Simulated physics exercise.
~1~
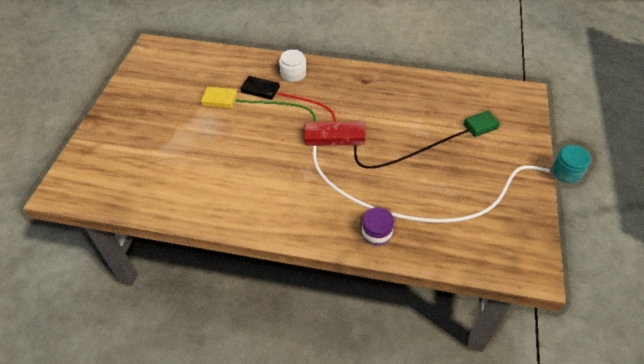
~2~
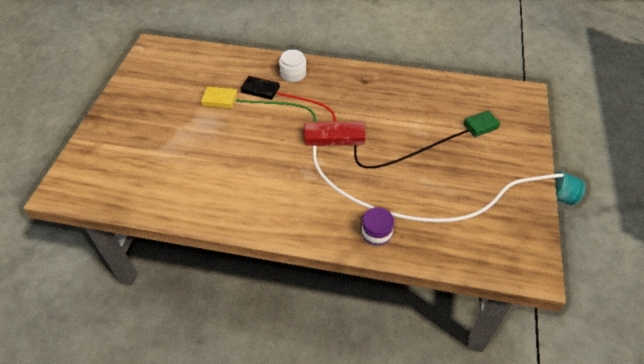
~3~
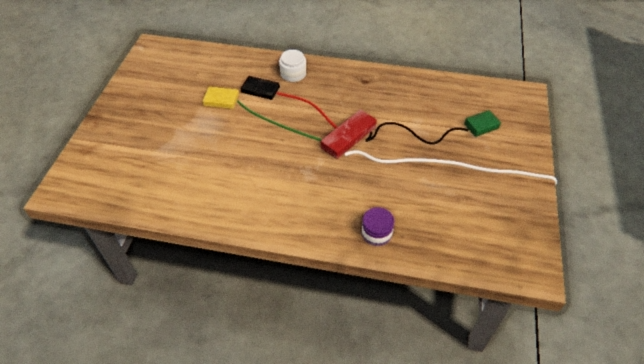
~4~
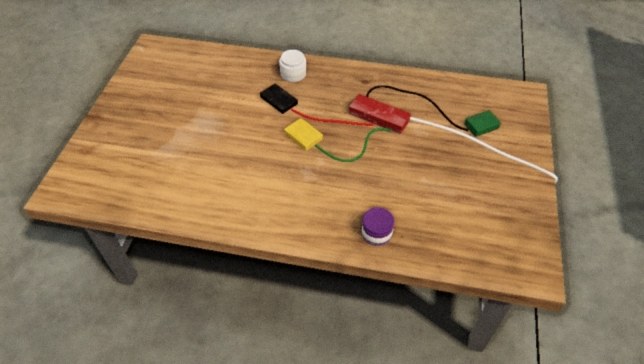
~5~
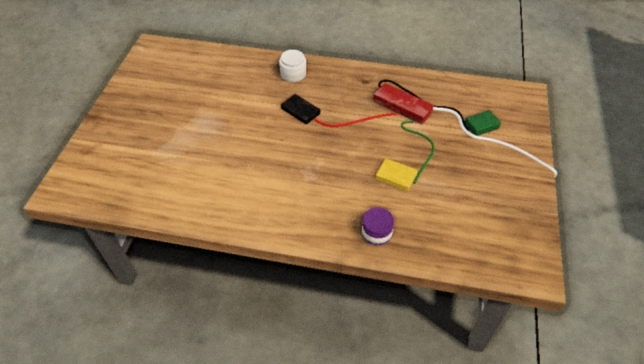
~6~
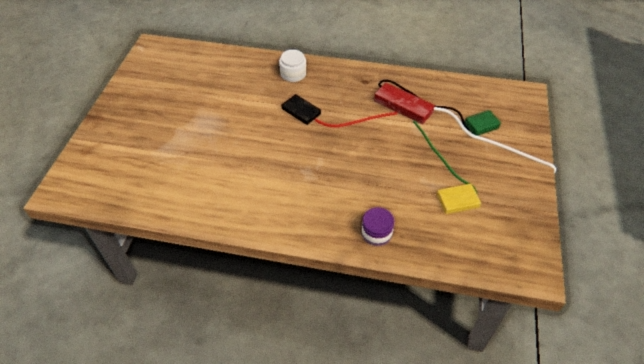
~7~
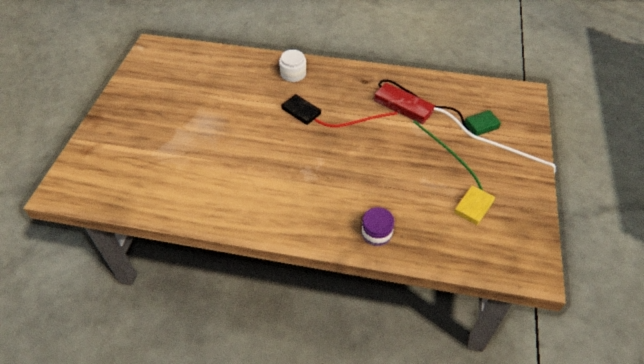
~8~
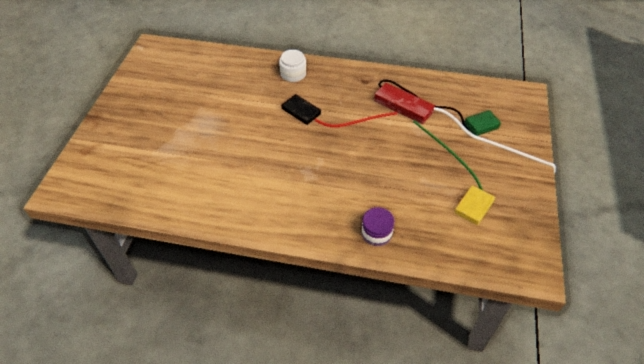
A teal cylinder drops off the table's right edge, and the cabled blocks slide right.
